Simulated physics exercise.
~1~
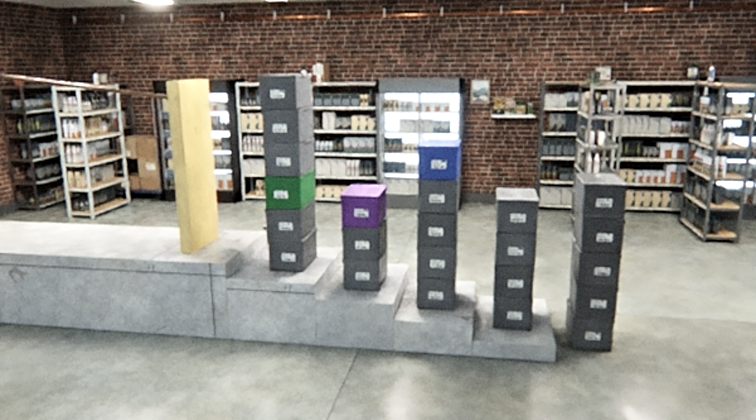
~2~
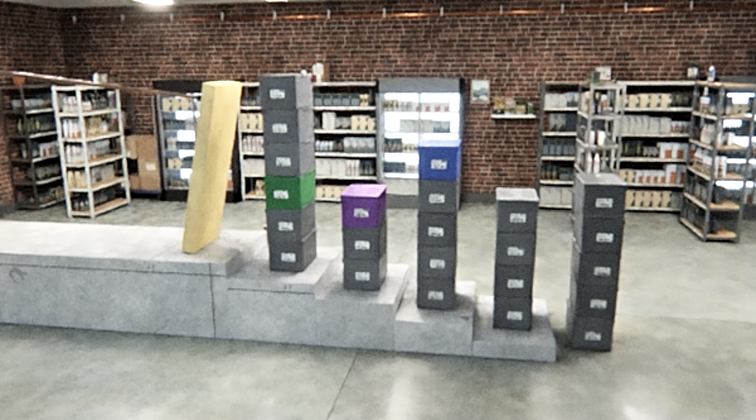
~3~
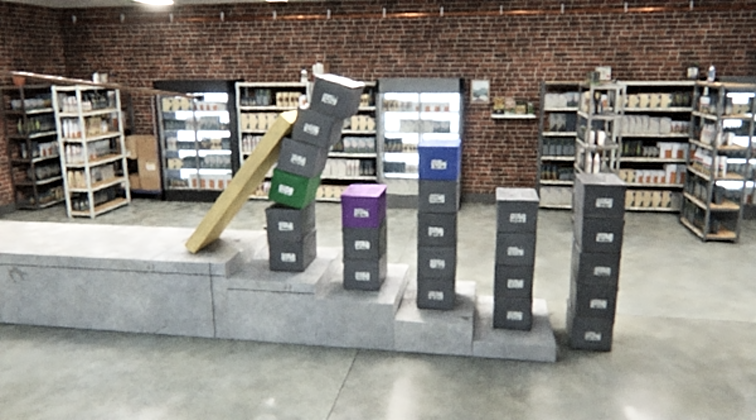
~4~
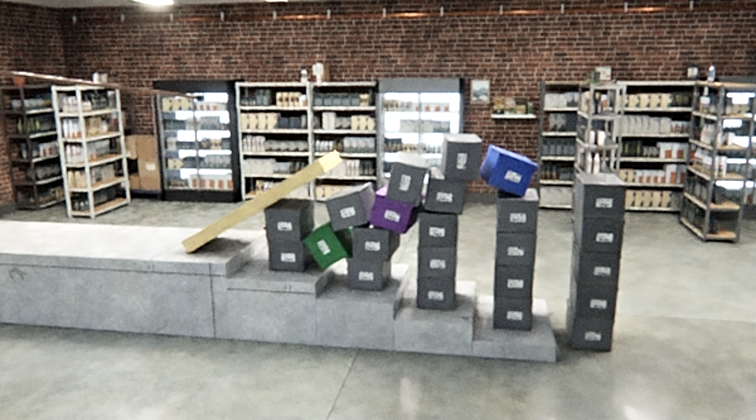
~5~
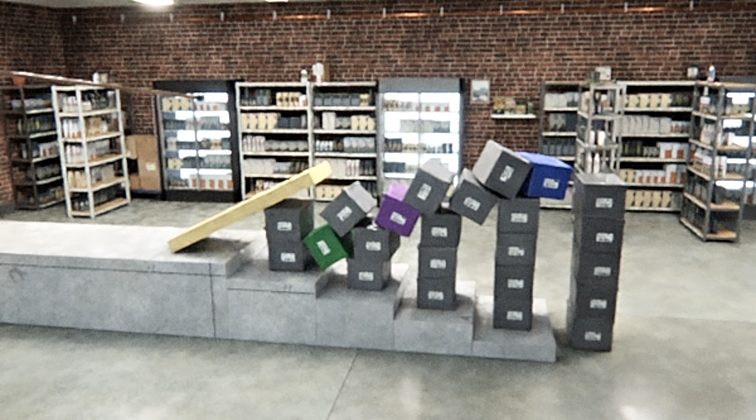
A tall pale-yellow board stands on a grey stepped platform at the left, beside five piles of dark lidded totes, with green, purple and blue ones among them. The fixed, front-on view shows a store-like room with a brick wall, stocked shelves and lit coolers. The board tips right and strikes the nearest pile, bending its upper part over. Those totes spill onto the next piles, the green one dropping into a gap and the purple one tilting. The blue tote is knocked right and ends tipped and lower against the still-standing last pile, while the board lies slanted on the shortened first pile.
